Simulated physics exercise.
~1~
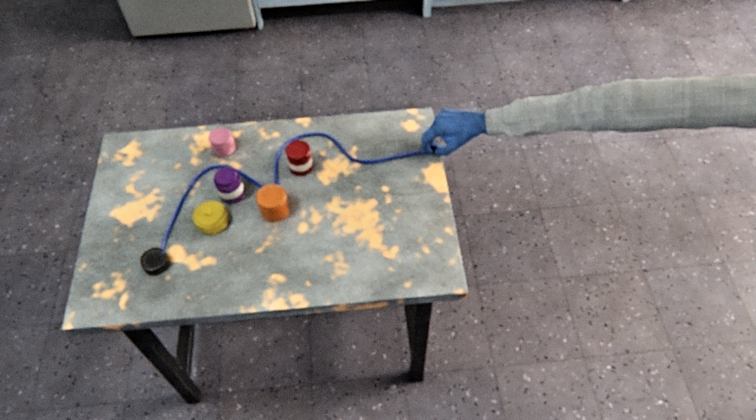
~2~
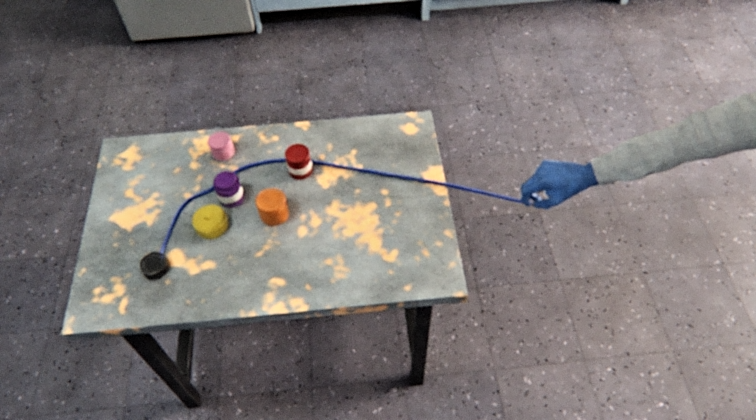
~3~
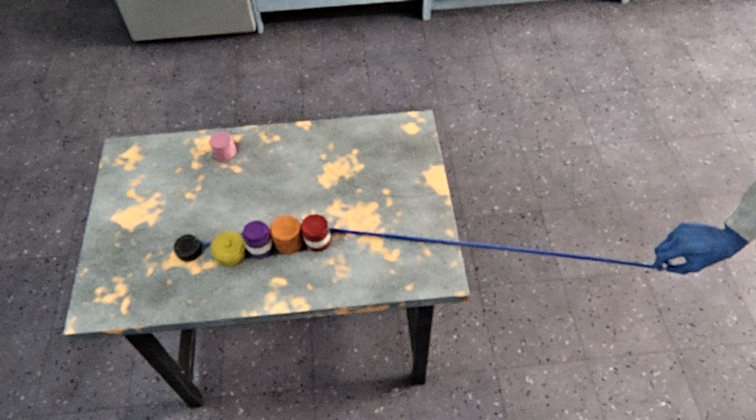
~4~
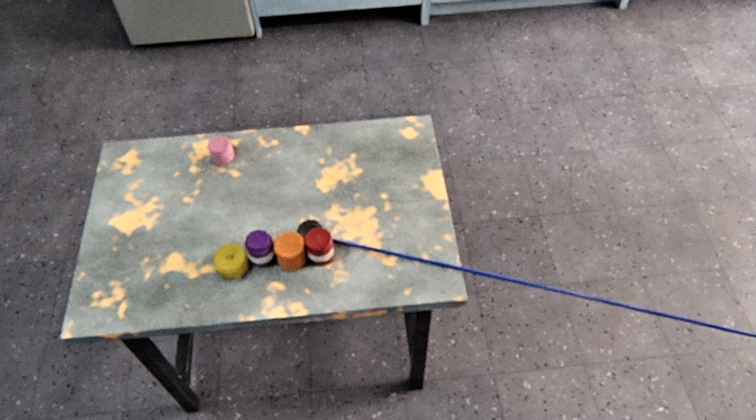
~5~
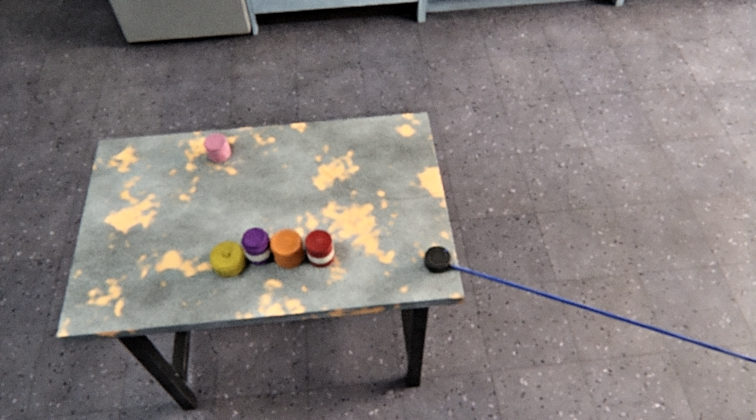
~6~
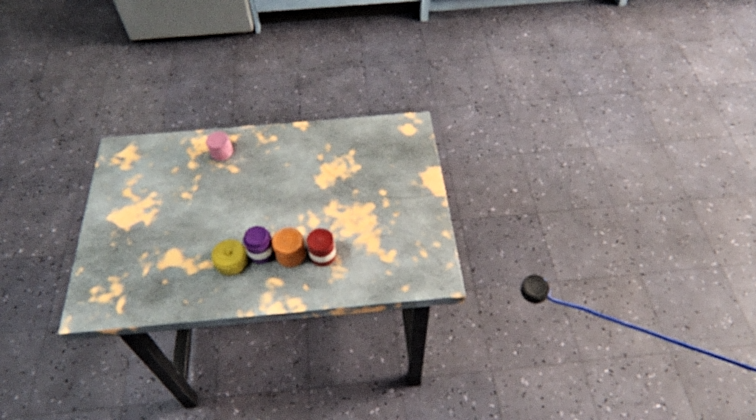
At the start, a blue-gloved hand holds the end of a blue cable that winds across a worn table among purple, orange, red, yellow and pink containers to a black round piece at the left. The hand pulls away to the right, and the cable tightens. It drags the purple, red, orange and yellow containers down the table into a row, while the black piece begins to slide. The black piece then passes behind the row and continues to the right edge. Finally it hangs off the table on the taut cable, with all five containers upright and the pink one unmoved.
